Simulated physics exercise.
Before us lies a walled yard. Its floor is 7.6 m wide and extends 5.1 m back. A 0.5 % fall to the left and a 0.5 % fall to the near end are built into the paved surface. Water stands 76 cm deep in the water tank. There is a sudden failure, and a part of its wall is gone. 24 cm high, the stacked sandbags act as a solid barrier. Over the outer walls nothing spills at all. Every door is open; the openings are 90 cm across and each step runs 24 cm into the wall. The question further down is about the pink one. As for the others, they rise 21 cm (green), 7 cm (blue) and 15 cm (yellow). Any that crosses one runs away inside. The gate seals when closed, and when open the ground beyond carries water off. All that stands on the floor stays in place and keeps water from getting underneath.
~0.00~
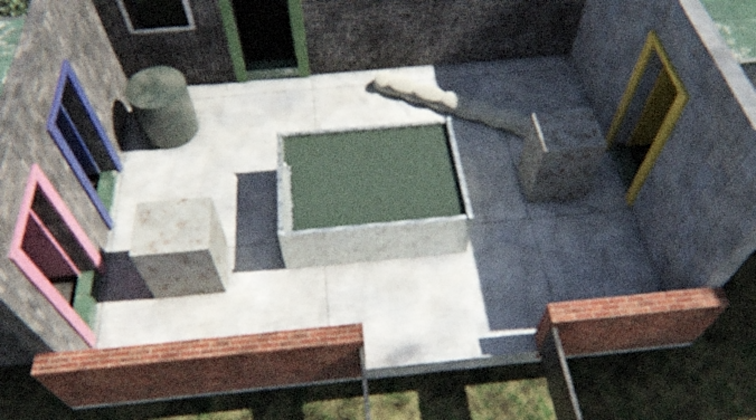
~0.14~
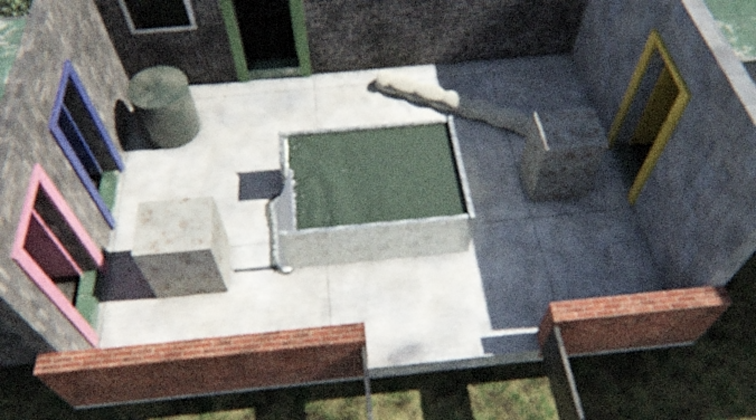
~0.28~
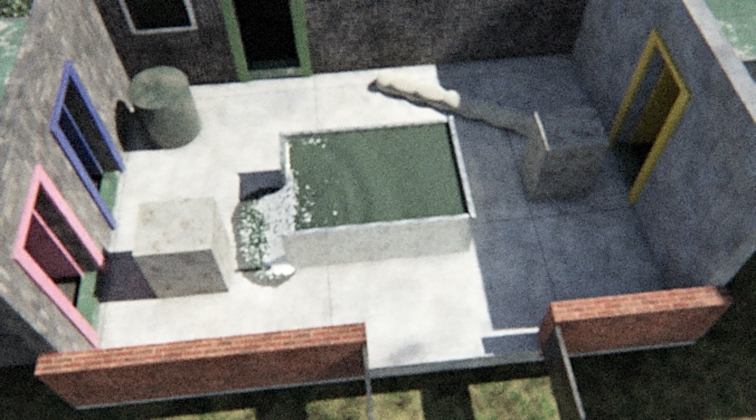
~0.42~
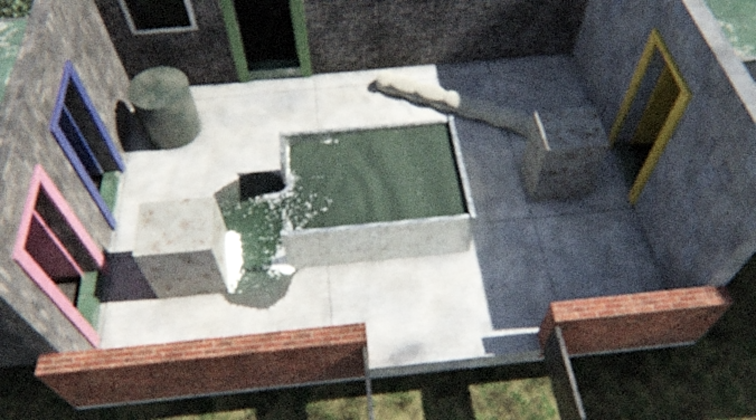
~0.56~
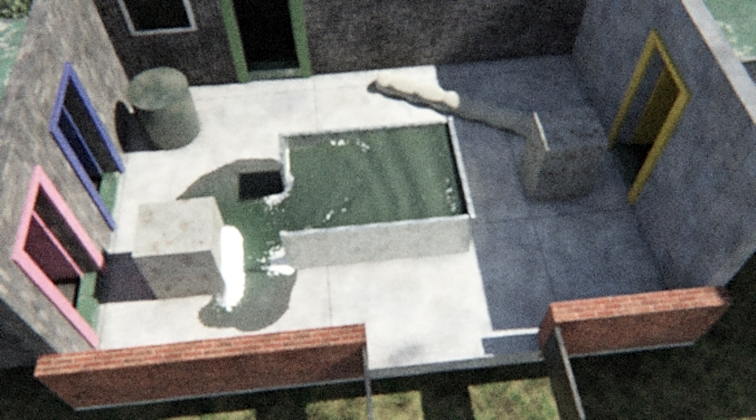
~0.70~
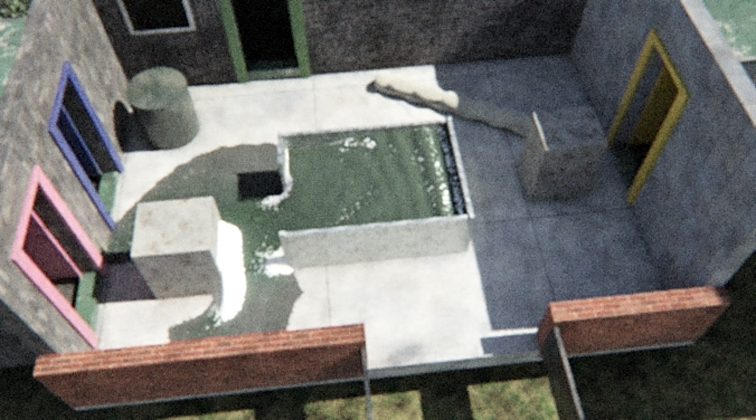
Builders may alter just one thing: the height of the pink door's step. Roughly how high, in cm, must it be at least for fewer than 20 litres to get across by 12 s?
Roughly 17 cm is just enough.
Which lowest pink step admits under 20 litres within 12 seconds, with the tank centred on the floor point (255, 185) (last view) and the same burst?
Roughly 14.0 cm is needed.
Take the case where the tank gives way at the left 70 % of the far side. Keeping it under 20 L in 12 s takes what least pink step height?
It needs to be about 9.5 cm high.
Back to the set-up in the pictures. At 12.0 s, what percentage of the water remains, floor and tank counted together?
Remaining share: Around 76 %.
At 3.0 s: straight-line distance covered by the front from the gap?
The front is some 4.0 m out.
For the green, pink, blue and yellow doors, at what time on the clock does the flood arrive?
Green: 3.0 s; pink: 1.1 s; blue: 0.8 s; yellow: 4.5 s.
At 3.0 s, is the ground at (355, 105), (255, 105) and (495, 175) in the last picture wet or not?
1: Unwetted; 2: Awash; 3: Unwetted.
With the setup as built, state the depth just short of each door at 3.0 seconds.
In cm: Green 3, pink 24, blue 24, yellow 0.
After 1.4 s water covers 25 % of the floor, deepest (57 cm) near (236, 255); 5 cm at the pink door, 0 litres in over its 17 cm step.
After 3.0 s water covers 45 % of the floor, deepest (32 cm) near (236, 255); 24 cm at the pink door, 7 litres in over its 17 cm step.
After 12.0 s water covers 95 % of the floor, deepest (12 cm) near (468, 103); 7 cm at the pink door, 19 litres in over its 17 cm step.
At the pink door as built, the water arrived by 1.1 s and peaked near 24 cm at 3.0 s.
With a step of 13.5 cm, 42 litres would have come in within the 12 s; with 18.5 cm, 13 litres. So under 20 litres takes about 17 cm.
